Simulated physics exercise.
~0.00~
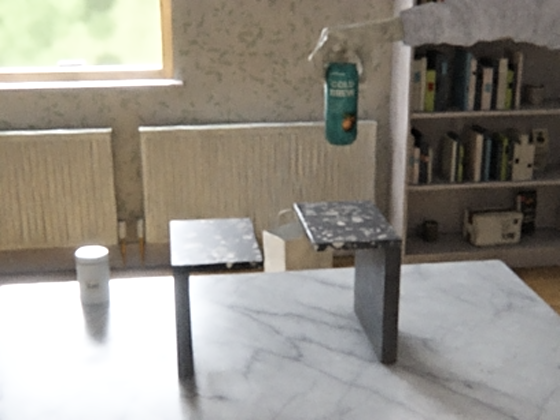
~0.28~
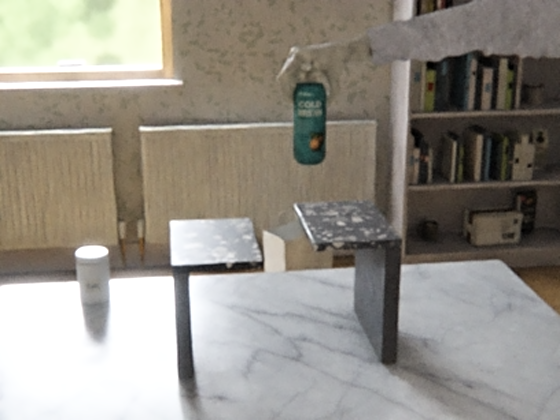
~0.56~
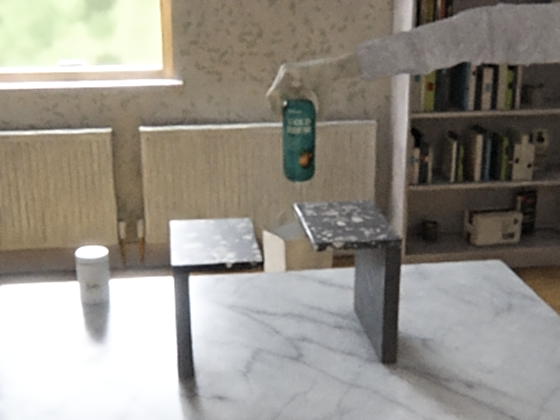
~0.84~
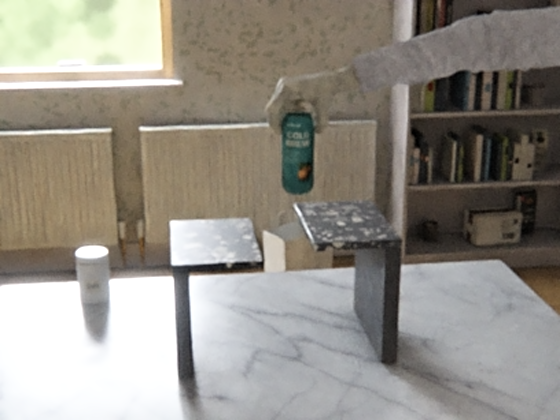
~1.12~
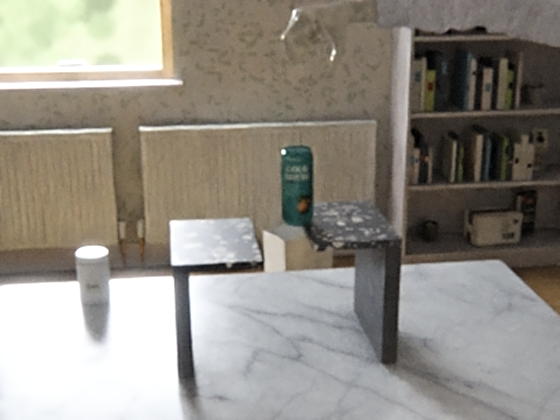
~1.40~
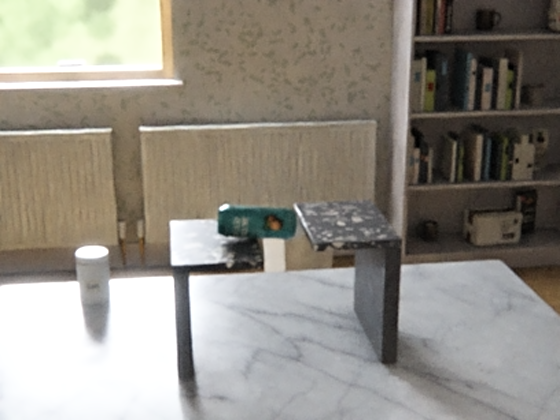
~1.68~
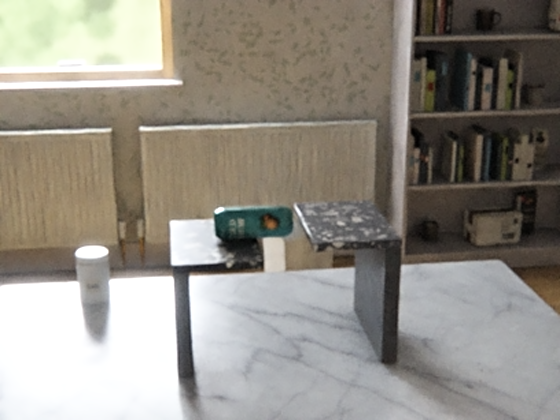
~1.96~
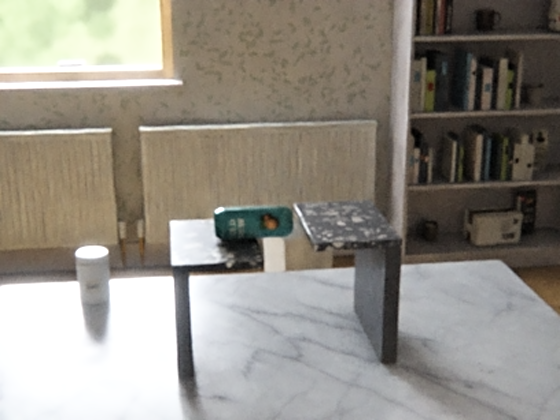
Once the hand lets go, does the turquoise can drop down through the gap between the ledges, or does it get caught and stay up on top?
It gets caught and stays up on top. The can tips over to the left and comes to rest on its side, reaching over the gap.
